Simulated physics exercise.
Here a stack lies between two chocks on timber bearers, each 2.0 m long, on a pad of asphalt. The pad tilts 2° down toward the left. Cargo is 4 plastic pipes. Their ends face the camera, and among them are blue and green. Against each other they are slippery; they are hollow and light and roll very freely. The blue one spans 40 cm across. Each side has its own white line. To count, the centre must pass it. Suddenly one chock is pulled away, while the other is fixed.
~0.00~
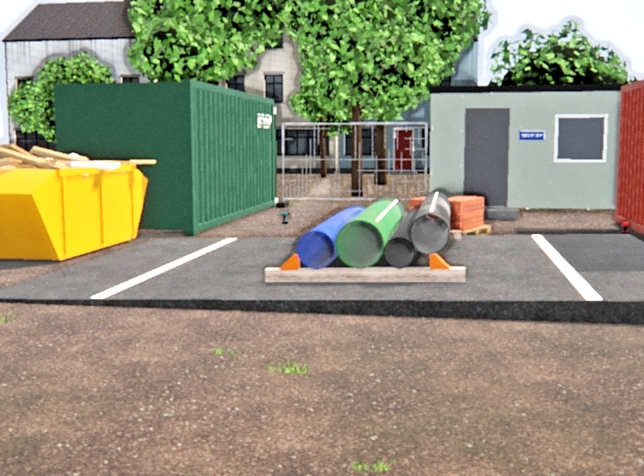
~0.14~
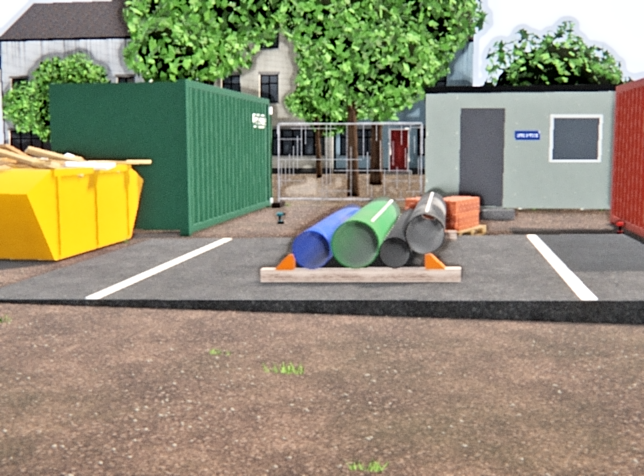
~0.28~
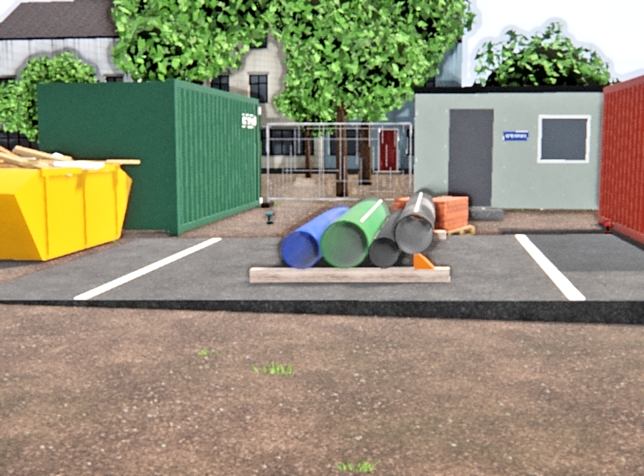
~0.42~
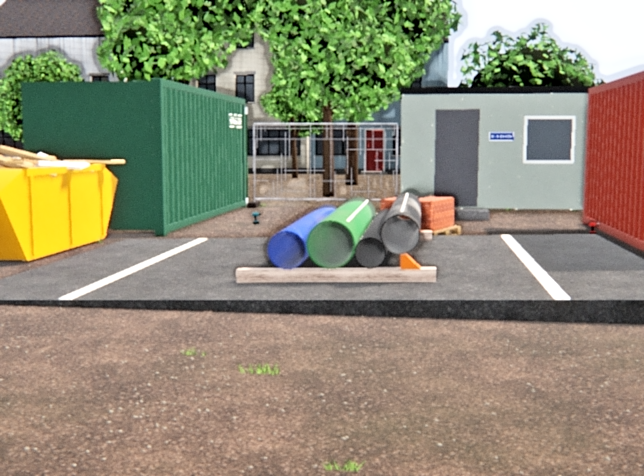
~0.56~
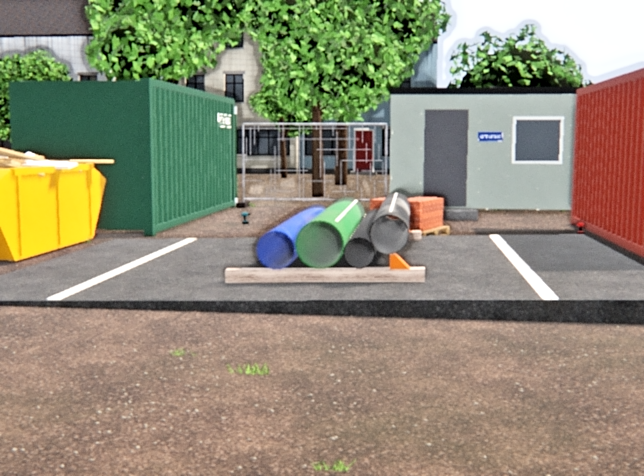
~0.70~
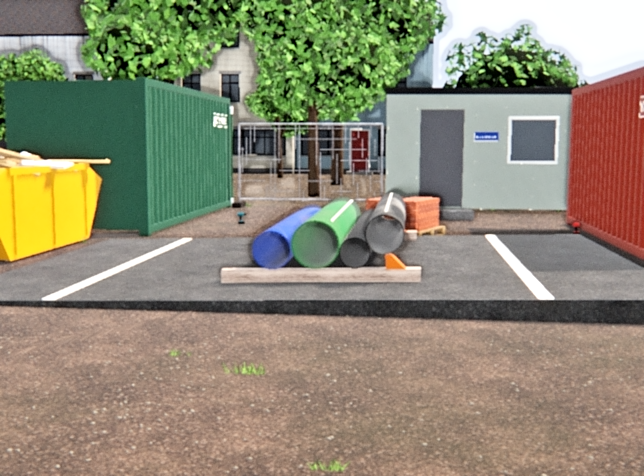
In a yard beside a green container, the orange chock left of some blue, green and grey pipes disappeared, but the pipes stayed still as the whole view drifted slightly to the right.
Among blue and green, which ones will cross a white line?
Blue: One that will; green: One that will.
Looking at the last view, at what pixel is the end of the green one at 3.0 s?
Position: About (272, 245).
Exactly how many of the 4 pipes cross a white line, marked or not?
The answer is 4.
By 1.7 s, blue is on the bearers, 45 cm from the bearers' left end, rolling left; green is on the bearers, 90 cm from the bearers' left end, rolling left; 0 past a line.
By 3.0 s, blue is on the bearers, 10 cm from the bearers' left end, rolling left; green is on the bearers, 55 cm from the bearers' left end, rolling left; 0 past a line.
By 4.6 s, blue is off the bearers, 55 cm short of the left line, rolling left; green is off the bearers, 130 cm short of the left line, rolling left; 0 past a line.
By 6.3 s, blue is past the left line; green is past the left line; 2 past a line.
Finally (9.6 s), blue is past the left line; green is past the left line; 4 past a line.
